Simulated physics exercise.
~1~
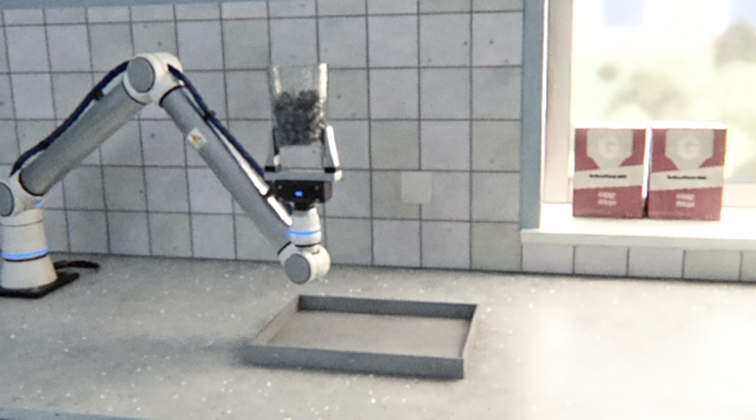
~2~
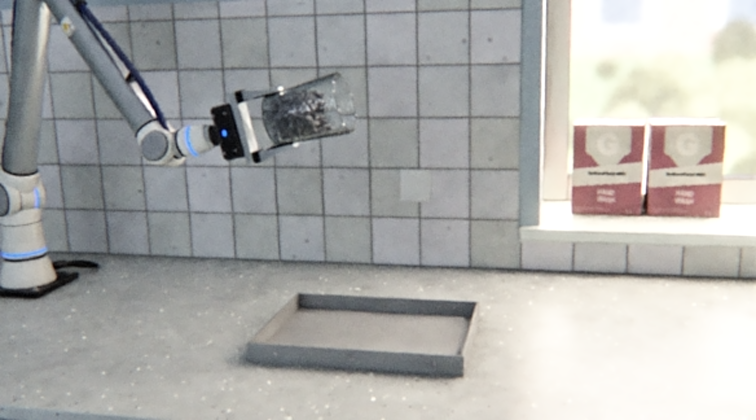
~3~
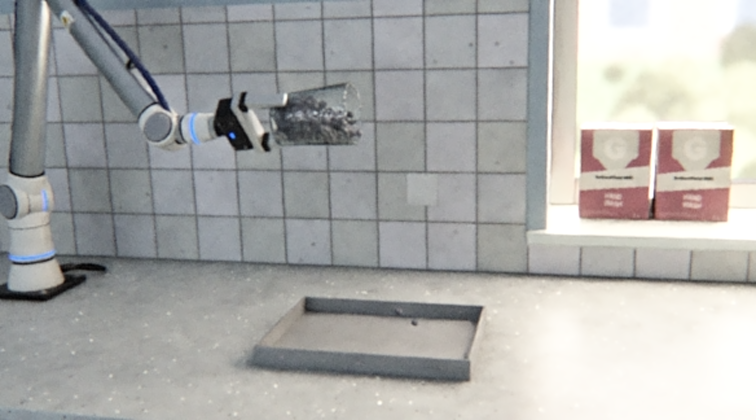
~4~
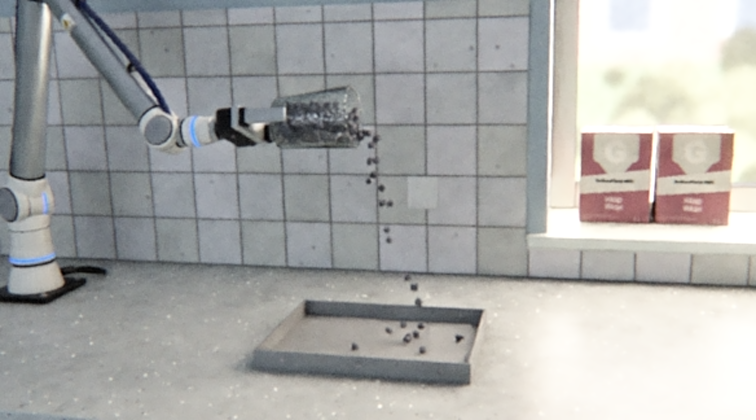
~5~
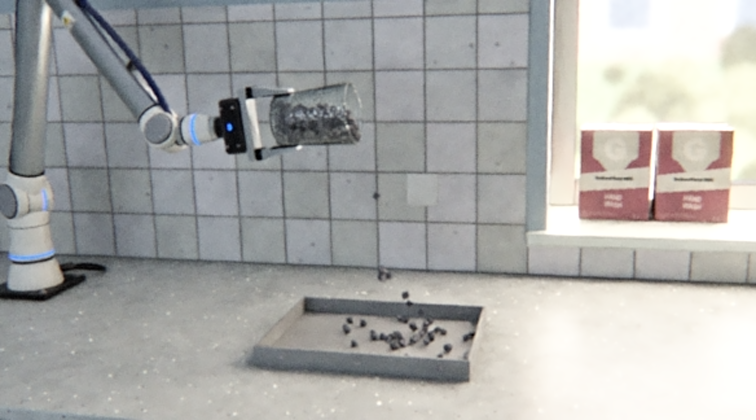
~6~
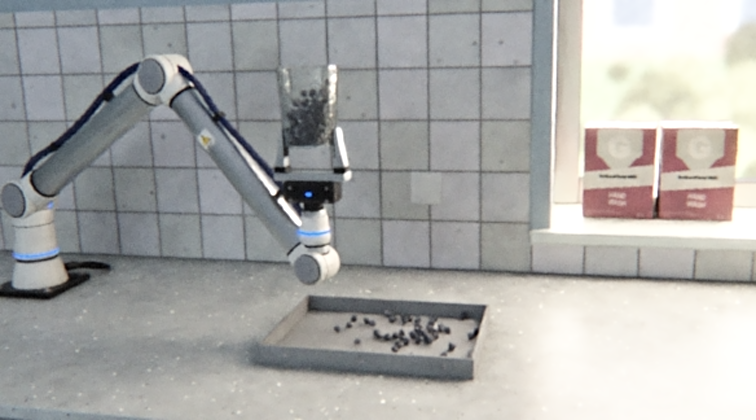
On a kitchen counter, a robot arm tips a clear cup, spilling some dark pebbles into a tray.
